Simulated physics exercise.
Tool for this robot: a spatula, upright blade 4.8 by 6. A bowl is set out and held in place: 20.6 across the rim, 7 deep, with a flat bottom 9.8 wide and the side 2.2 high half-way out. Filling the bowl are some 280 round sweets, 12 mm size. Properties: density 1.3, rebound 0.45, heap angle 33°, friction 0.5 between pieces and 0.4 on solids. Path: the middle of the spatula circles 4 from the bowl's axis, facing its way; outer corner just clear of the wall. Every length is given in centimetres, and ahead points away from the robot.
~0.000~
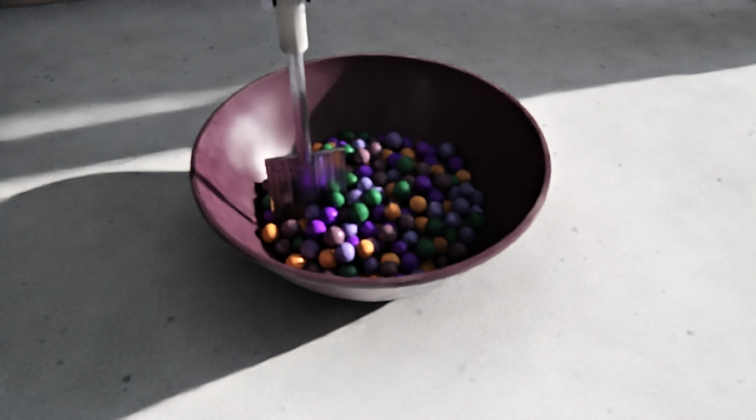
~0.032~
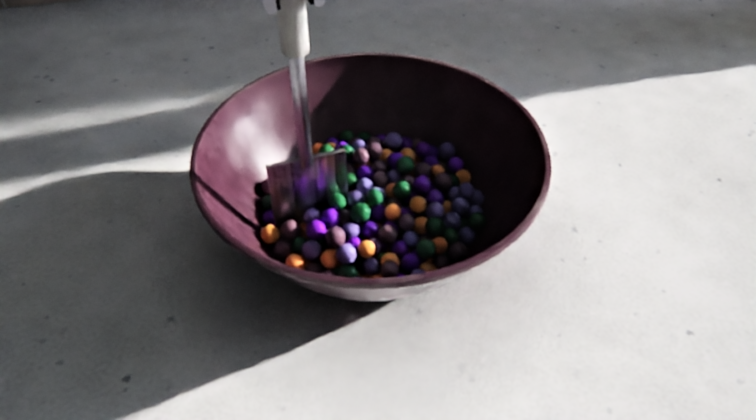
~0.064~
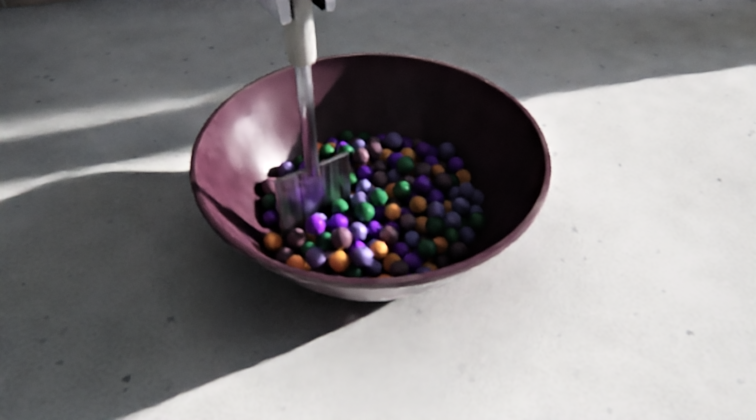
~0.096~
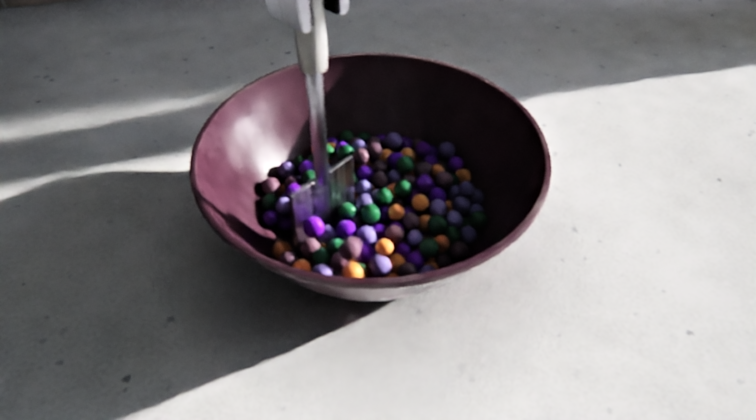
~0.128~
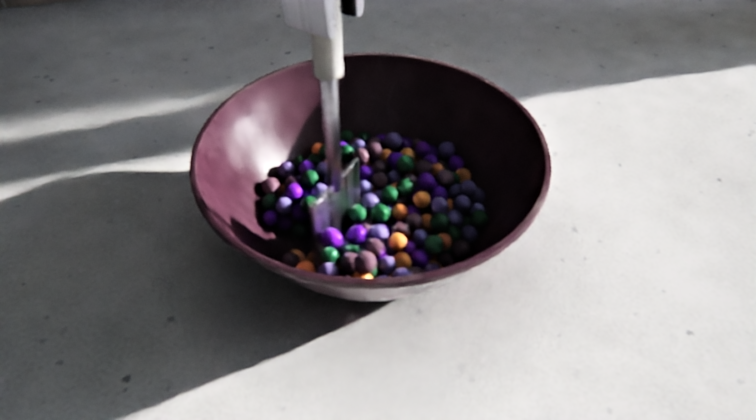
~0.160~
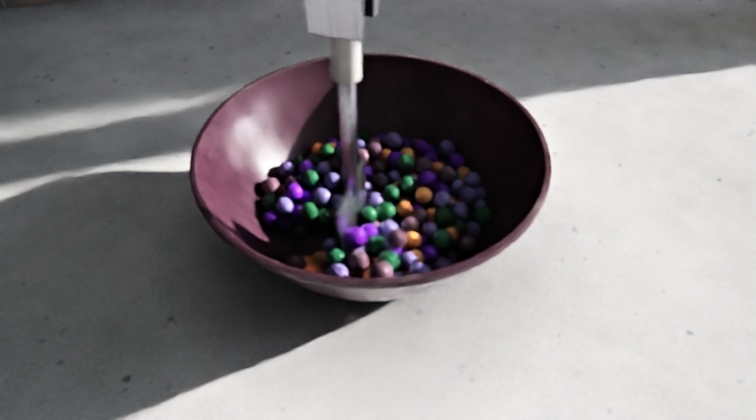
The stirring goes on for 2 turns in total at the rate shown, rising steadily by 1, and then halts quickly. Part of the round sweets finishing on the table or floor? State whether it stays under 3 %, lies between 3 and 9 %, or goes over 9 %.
It stays under 3 %.
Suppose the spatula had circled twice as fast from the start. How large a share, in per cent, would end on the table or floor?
15 %.
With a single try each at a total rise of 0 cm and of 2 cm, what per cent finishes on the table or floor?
I'd say some 0 per cent, and some 0 per cent.
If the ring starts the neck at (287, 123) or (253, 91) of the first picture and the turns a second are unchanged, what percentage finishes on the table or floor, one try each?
I'd guess some 0 and 0 percent.
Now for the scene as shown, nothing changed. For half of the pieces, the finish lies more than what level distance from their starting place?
Near 9 cm.
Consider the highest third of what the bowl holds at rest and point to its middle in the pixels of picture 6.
At about (323, 226).
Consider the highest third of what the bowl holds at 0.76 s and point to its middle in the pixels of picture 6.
Look near (278, 175) for its middle.
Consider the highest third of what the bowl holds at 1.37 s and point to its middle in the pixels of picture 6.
I'd put it close to (399, 127).
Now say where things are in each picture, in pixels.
The spatula neck at (303, 133), 0° round; upper third of the load around (376, 190), from x 270 to 475, top at y 140; 282 in the bowl, in the first picture.
The spatula neck at (304, 137), 6° round; upper third of the load around (375, 190), from x 270 to 475, top at y 140, in the second picture.
The spatula neck at (310, 146), 19° round; upper third of the load around (376, 197), from x 270 to 480, top at y 140, in the third picture.
The spatula neck at (320, 154), 33° round; upper third of the load around (379, 200), from x 270 to 480, top at y 140, in the fourth picture.
The spatula neck at (334, 161), 47° round; upper third of the load around (381, 206), from x 270 to 480, top at y 140, in the fifth picture.
The spatula neck at (350, 165), 60° round; upper third of the load around (396, 212), from x 270 to 480, top at y 140; 282 in the bowl, in the sixth picture.
After 0.76 s, 321° round, highest piece 7 above the table; 282 in the bowl.
After 1.37 s, 221° round, highest piece 8 above the table; 282 in the bowl.
After 1.87 s, 0° round, highest piece 6 above the table; 282 in the bowl.
After 2.57 s, 0° round, highest piece 6 above the table; 282 in the bowl.
In the end, 282 in the bowl. That is 0 % on the table or floor.
